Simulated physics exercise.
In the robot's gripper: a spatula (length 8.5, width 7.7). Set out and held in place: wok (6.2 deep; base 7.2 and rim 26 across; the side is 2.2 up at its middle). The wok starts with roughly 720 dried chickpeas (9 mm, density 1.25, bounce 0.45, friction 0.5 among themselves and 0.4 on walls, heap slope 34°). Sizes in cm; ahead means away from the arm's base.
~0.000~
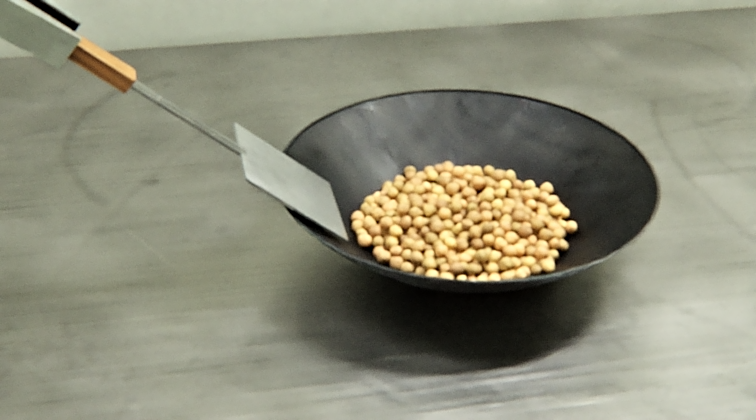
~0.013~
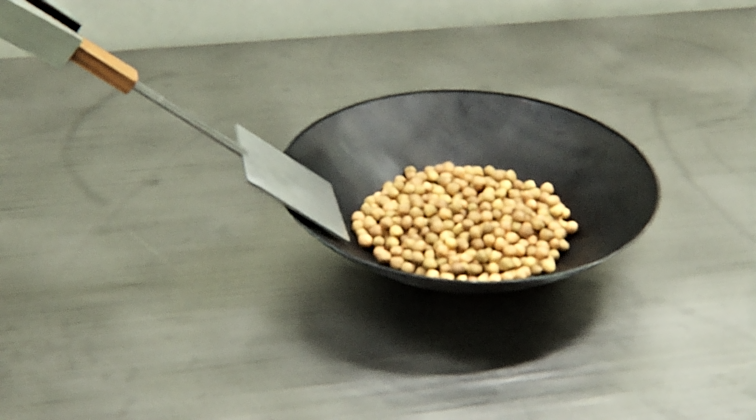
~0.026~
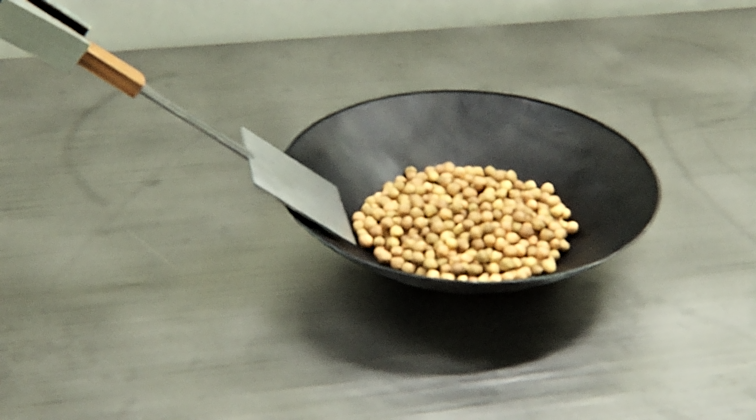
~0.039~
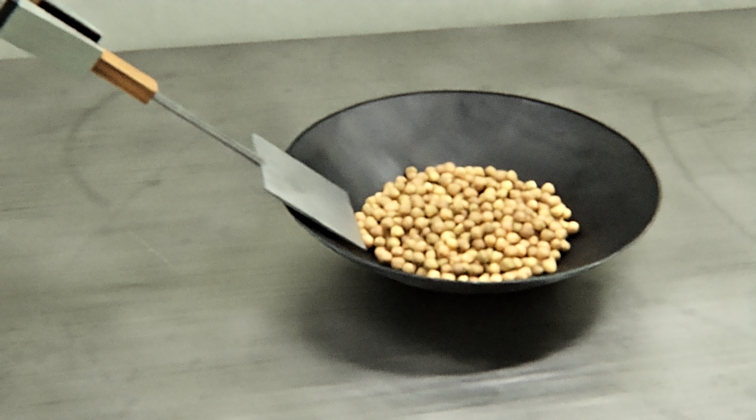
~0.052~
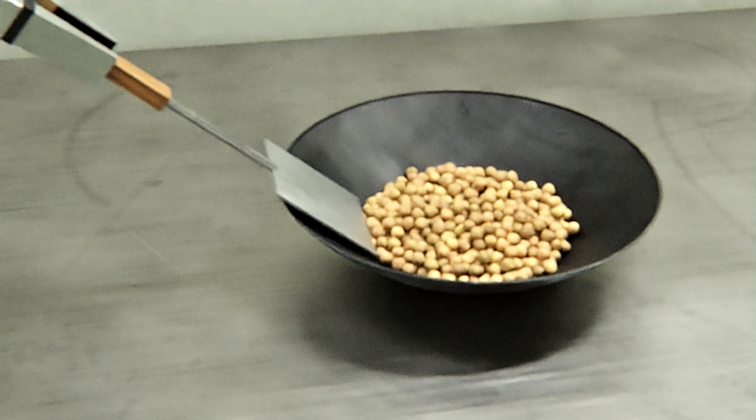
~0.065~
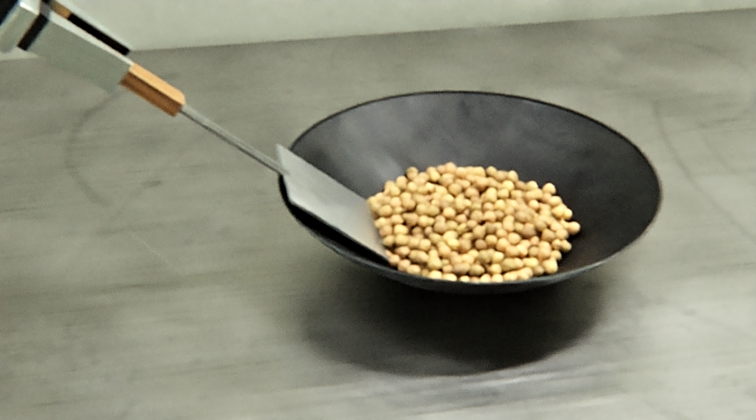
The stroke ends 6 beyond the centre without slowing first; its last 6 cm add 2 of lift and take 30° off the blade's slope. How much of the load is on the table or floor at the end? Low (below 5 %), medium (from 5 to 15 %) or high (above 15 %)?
A low share, below 5 %, ends on the table or floor.
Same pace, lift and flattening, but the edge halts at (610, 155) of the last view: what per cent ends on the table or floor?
About 35 per cent.
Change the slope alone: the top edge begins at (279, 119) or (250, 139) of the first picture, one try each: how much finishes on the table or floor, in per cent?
About 0 and 0 per cent.
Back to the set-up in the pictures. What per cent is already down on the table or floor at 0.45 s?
About 0 per cent.
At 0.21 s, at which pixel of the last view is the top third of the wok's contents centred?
Near (550, 192).
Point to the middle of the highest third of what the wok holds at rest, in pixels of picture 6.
Around (577, 176).
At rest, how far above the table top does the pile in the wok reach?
About 7.5 cm.
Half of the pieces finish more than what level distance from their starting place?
Some 5 cm.
After 0.14 s, sloping 40°, highest piece 8 above the table; 715 in the wok.
After 0.21 s, sloping 27°, highest piece 8 above the table; 715 in the wok.
After 0.45 s, sloping 10°, highest piece 7 above the table; 715 in the wok.
After 1.50 s, sloping 10°, highest piece 7 above the table; 715 in the wok.
At rest, 715 in the wok. That is 0 % on the table or floor.
